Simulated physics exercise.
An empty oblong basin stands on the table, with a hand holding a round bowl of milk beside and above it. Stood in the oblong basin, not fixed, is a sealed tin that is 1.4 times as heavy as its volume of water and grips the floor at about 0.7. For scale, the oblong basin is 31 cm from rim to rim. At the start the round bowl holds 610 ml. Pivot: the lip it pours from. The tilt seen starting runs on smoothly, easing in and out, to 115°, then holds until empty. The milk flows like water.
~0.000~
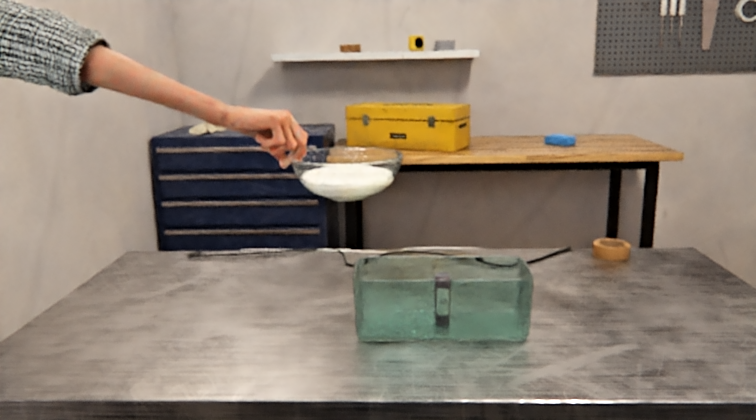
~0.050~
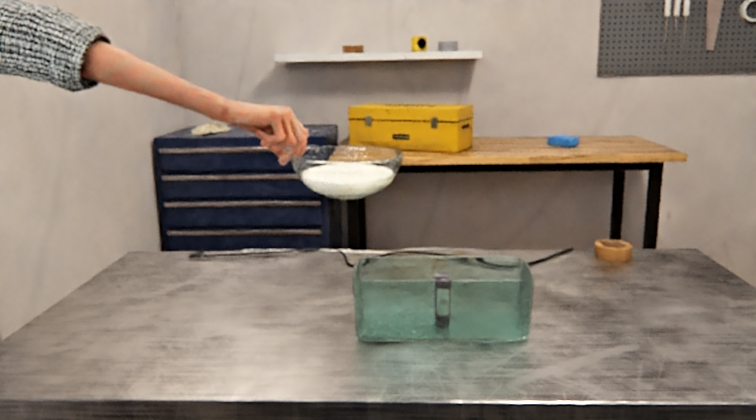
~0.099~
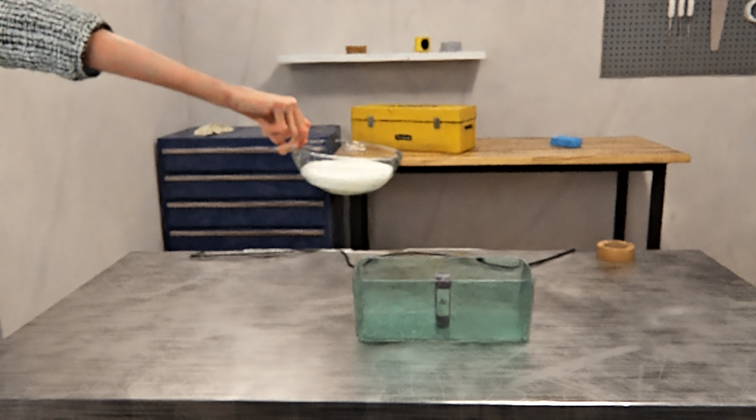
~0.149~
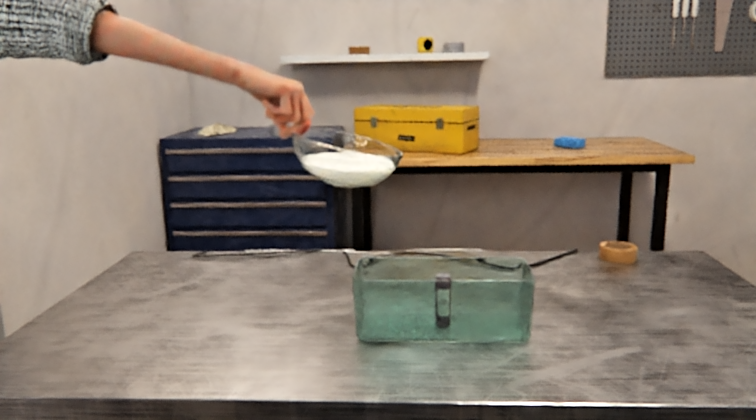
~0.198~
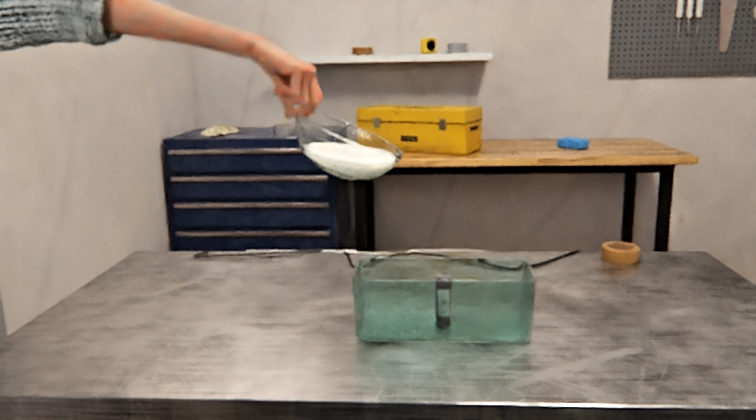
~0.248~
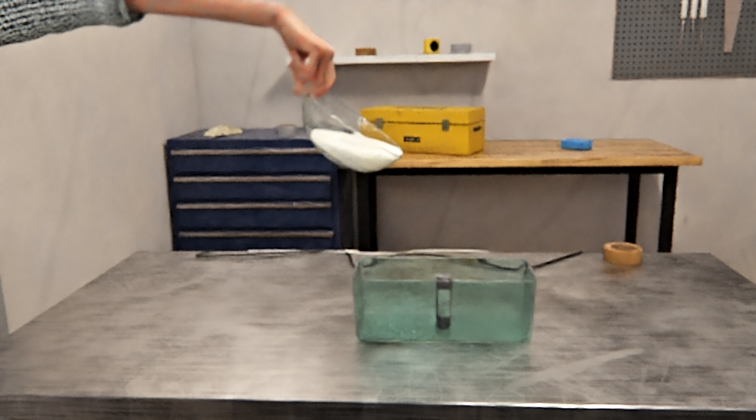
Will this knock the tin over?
Yes, it is knocked over.
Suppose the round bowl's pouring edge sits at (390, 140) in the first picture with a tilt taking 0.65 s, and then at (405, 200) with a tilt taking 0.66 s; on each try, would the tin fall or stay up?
First it falls; then it goes over.
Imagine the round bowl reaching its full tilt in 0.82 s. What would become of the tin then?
So the tin will tip over.
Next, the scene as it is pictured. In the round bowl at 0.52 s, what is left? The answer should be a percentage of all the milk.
Roughly 8 %.
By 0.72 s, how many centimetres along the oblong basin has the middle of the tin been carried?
It has moved some 0 cm.
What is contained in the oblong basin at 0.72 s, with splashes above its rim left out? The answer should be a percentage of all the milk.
Some 86 percent of the total.
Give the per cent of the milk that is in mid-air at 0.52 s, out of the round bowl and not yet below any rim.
Around 90 in a hundred.
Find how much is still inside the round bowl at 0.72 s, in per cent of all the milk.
0 per cent or thereabouts.
Then, 0.52 s in, the tilt is 103° and 8 per cent is still to pour; the tin stands where it began.
Then, 0.72 s in, the tilt is 115° and 0 per cent is still to pour; the tin stands where it began.
Then, 0.93 s in, the tilt is 115° and 1 per cent is still to pour; the tin leans 49°.
Then, 1.16 s in, the tilt is 115° and 0 per cent is still to pour; the tin lies on its side.
Finally, the tin lies on its side.
